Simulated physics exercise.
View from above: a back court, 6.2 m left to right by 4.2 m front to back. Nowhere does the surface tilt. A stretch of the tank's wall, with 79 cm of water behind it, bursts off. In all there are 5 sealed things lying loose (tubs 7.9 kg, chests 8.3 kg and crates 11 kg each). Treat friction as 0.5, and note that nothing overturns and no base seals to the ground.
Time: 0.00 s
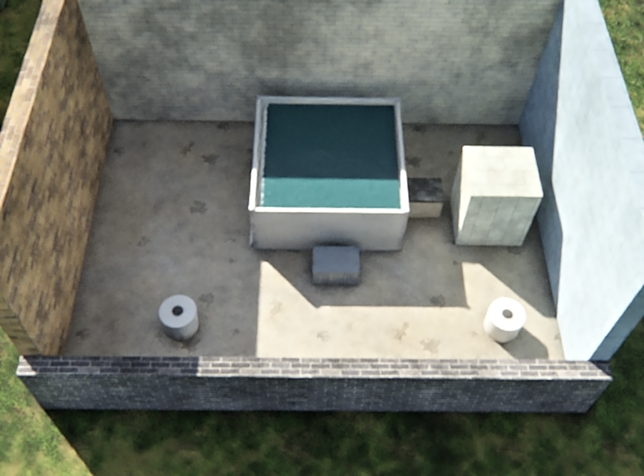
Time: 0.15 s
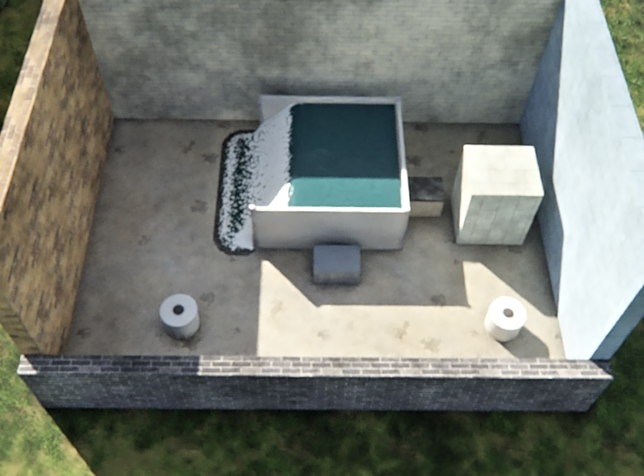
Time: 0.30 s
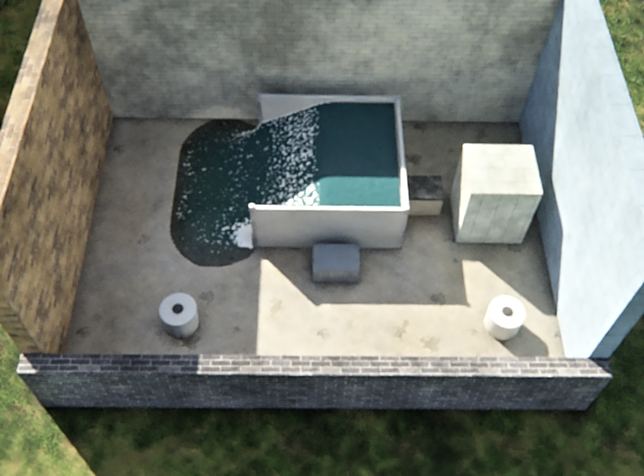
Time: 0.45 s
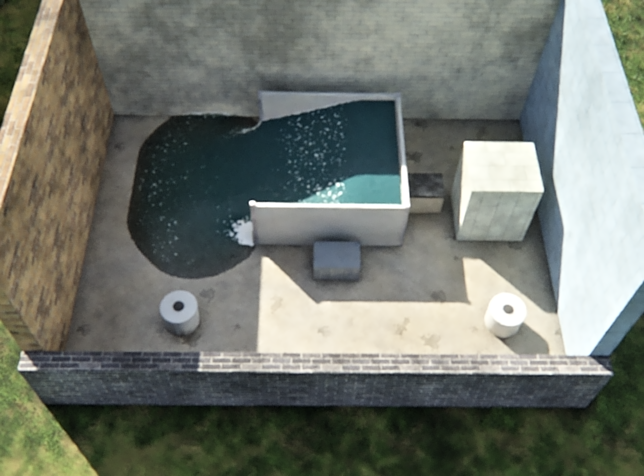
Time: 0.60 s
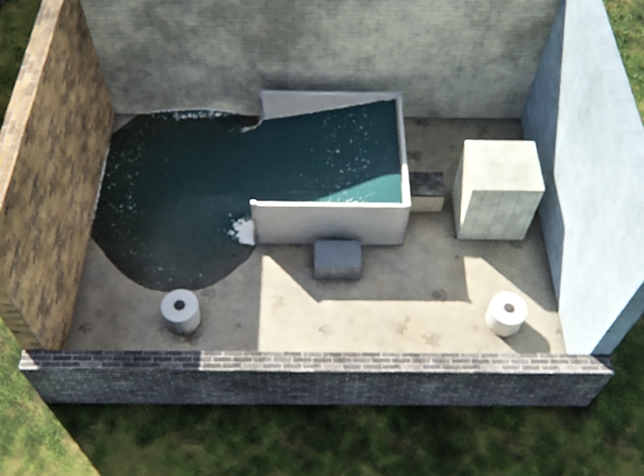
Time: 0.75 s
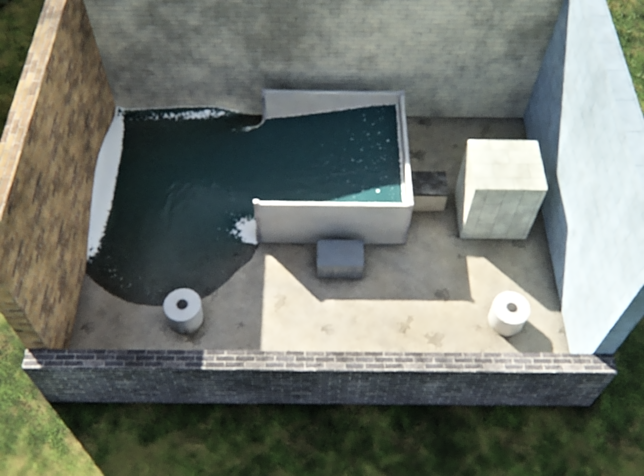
In the video, seen from above, the left side of a pale, water-filled tank in a walled court opens, and dark green water pours out and spreads across the floor to the left wall, while the surrounding objects stay still.
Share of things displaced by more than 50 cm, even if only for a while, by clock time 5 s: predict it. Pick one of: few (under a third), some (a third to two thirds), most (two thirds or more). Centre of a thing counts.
Some.
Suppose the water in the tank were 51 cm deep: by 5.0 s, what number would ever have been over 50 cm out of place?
So the tally would be 1.
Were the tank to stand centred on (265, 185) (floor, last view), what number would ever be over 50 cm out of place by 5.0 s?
The answer would then be 3.
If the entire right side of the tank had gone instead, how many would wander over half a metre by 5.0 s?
Result: 4.
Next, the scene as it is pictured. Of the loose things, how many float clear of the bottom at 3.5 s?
0 of them.
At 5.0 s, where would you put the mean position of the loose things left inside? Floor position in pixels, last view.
Near (452, 236).
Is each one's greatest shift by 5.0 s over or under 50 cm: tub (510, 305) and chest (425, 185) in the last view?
First farther, second not as far.
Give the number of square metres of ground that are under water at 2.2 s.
Near 13 m2 in all.
After 1.1 s 0 of 5 are over 50 cm from their spots; 0 afloat.
After 2.2 s 0 of 5 are over 50 cm from their spots; 0 afloat.
After 3.5 s 1 of 5 are over 50 cm from their spots; 0 afloat.
After 5.0 s 3 of 5 are over 50 cm from their spots, and 3 have been at some point; 2 afloat.
